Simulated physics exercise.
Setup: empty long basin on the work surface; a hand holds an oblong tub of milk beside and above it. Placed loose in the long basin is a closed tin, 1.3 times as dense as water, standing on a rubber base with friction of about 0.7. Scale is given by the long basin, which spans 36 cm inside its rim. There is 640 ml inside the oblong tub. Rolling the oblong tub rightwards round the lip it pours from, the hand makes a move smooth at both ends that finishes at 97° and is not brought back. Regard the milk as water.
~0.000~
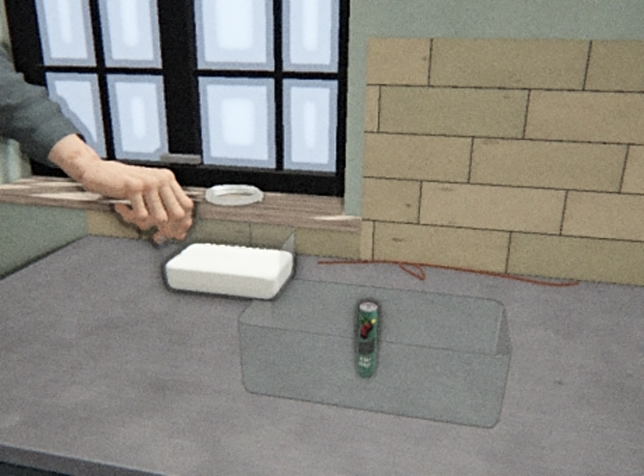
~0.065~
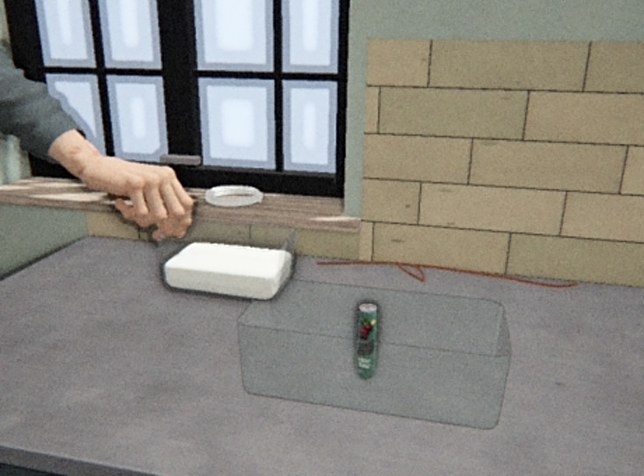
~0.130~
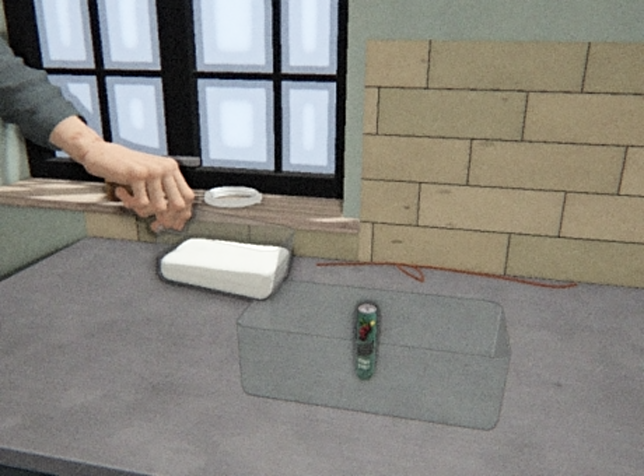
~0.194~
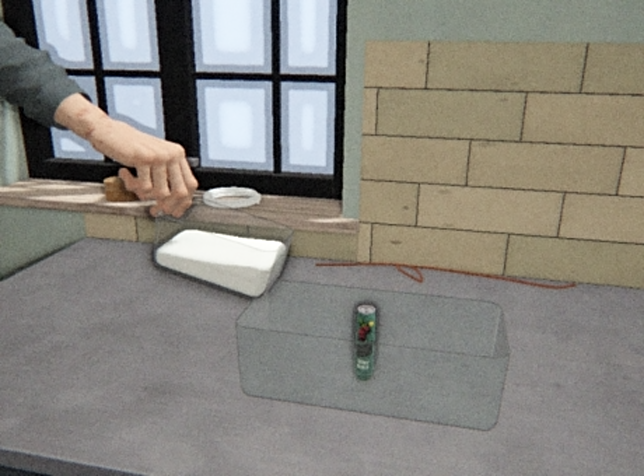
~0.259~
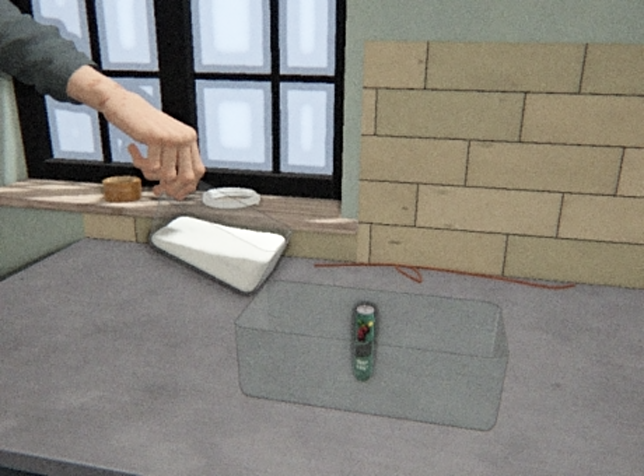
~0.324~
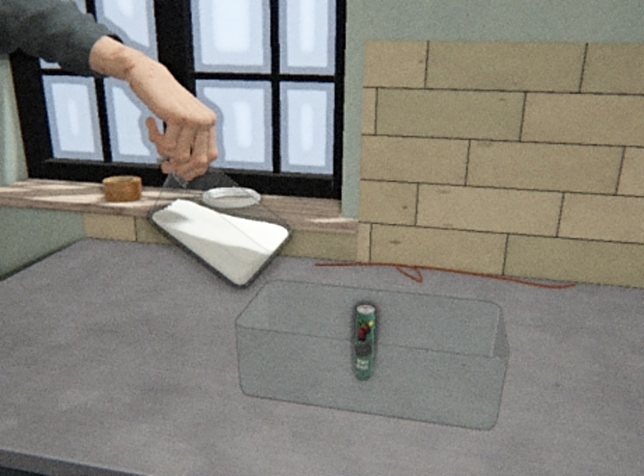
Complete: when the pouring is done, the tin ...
... has gone over.
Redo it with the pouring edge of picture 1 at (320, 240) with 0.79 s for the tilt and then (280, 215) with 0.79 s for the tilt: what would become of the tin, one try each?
Trial 1 - tin stays standing; trial 2 - tin tips.
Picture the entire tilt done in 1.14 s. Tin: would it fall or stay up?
So the tin will hold steady.
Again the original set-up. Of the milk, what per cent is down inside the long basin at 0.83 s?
Value: Approx. 80 %.
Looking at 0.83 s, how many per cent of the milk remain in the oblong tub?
About 10 per cent.
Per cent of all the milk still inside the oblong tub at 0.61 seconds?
Some 34 % of it is still there.
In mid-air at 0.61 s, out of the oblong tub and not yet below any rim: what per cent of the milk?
About 52 per cent.
By 0.61 s the tilt is 86° and 35 per cent is still to pour; the tin stands where it began.
By 0.83 s the tilt is 97° and 10 per cent is still to pour; the tin leans 17°.
By 1.05 s the tilt is 97° and 2 per cent is still to pour; the tin lies on its side.
By 1.29 s the tilt is 97° and 0 per cent is still to pour; the tin lies on its side.
At rest the tin lies on its side.
